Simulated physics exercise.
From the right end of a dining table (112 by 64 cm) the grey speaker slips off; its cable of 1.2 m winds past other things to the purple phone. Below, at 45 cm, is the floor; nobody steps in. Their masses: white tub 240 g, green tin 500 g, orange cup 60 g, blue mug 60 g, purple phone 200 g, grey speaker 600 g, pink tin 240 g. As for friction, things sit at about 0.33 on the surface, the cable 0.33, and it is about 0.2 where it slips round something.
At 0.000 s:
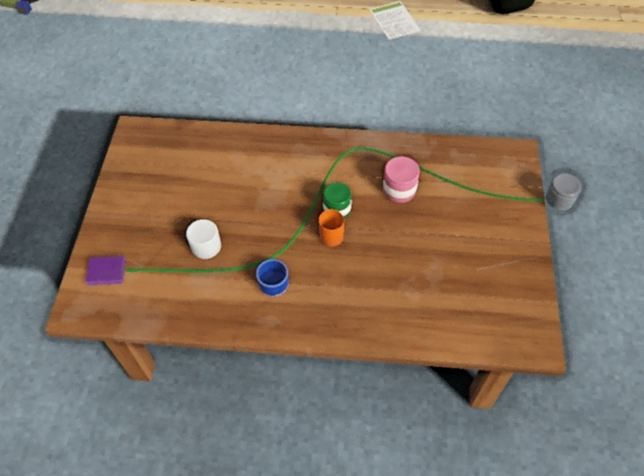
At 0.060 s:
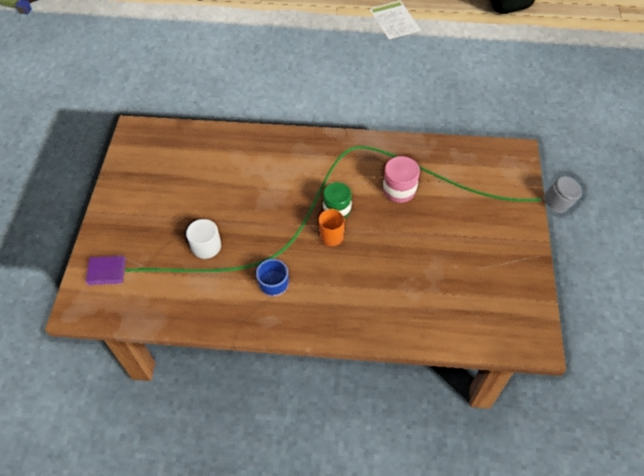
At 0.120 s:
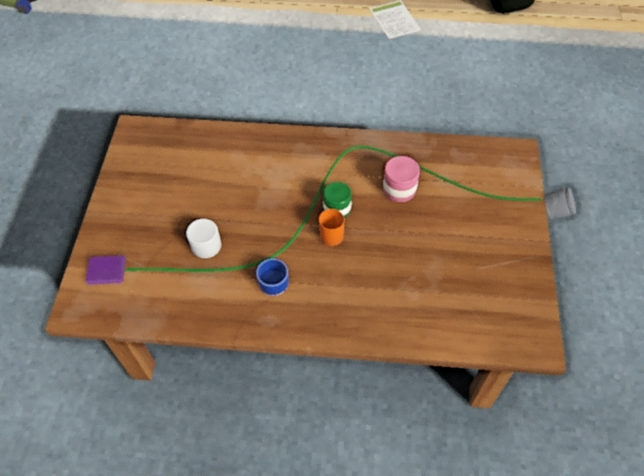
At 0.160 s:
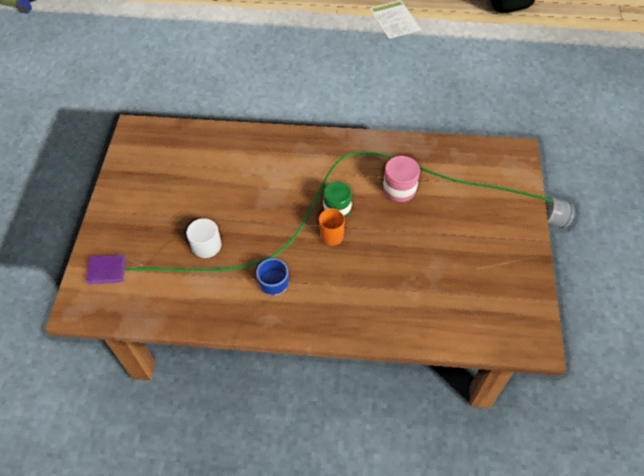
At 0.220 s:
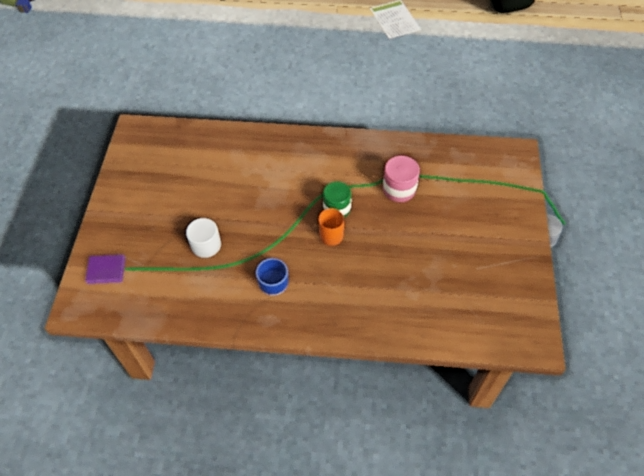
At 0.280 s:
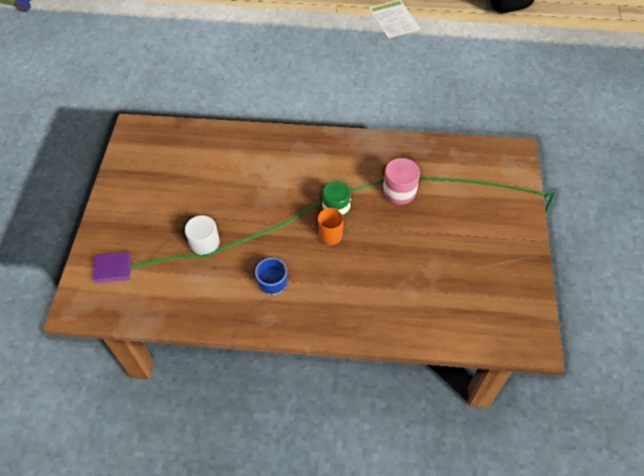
A grey, cup-like object at the right edge of a wooden table, seen from above in a steady view, tips over the side and drops out of sight. On the tabletop sit a purple block at left, a white tub, a blue mug and orange cup near the middle, and green and pink tins behind. The looping green cable straightens, then the purple block shifts slightly right.
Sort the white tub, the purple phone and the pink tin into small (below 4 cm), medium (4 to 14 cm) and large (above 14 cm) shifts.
Shifts - white tub: Medium; purple phone: Large; pink tin: Medium.
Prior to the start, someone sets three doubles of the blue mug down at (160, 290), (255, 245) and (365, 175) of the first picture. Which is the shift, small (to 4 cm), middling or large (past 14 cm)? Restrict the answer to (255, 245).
Big.
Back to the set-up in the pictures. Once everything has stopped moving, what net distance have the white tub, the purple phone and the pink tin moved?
White tub 8 cm, purple phone 40 cm, pink tin 10 cm.
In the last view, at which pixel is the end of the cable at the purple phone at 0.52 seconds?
Approximate position: (246, 241).
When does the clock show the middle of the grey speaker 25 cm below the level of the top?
Around 0.30 seconds on the clock.
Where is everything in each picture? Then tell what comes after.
The first frame shows white tub (202, 232); purple phone (105, 269); pink tin (402, 169); cable runs through (497, 196) (328, 175) (286, 248) (181, 271).
The second frame shows grey speaker (567, 187); cable runs through (495, 197) (328, 175) (181, 270).
The third frame shows grey speaker (560, 203); cable runs through (495, 197) (328, 174) (181, 270).
The fourth frame shows grey speaker (556, 213); cable runs through (507, 190) (329, 174) (181, 270).
The fifth frame shows grey speaker (546, 231); cable runs through (546, 196) (354, 186) (181, 269).
The sixth frame shows white tub (200, 228); purple phone (111, 266); pink tin (403, 171); cable runs through (469, 181) (375, 184) (289, 221).
After 0.5 s, the cable's tail end at (246, 241); purple phone 30 cm off its start, pink tin 9 cm off its start, white tub 7 cm off its start.
After 0.7 s, the cable's tail end at (285, 235); purple phone 42 cm off its start, pink tin 9 cm off its start, white tub 8 cm off its start.
After 1.0 s, the cable's tail end at (286, 235); purple phone 42 cm off its start at (287, 248), pink tin 9 cm off its start at (412, 199), white tub 8 cm off its start at (211, 204).
After 1.2 s, the cable's tail end at (286, 235); purple phone 42 cm off its start, pink tin 9 cm off its start, white tub 8 cm off its start.
After 2.4 s, the cable's tail end at (286, 235); purple phone 42 cm off its start at (287, 248), pink tin 9 cm off its start at (412, 199), white tub 8 cm off its start at (211, 204), grey speaker over the edge.
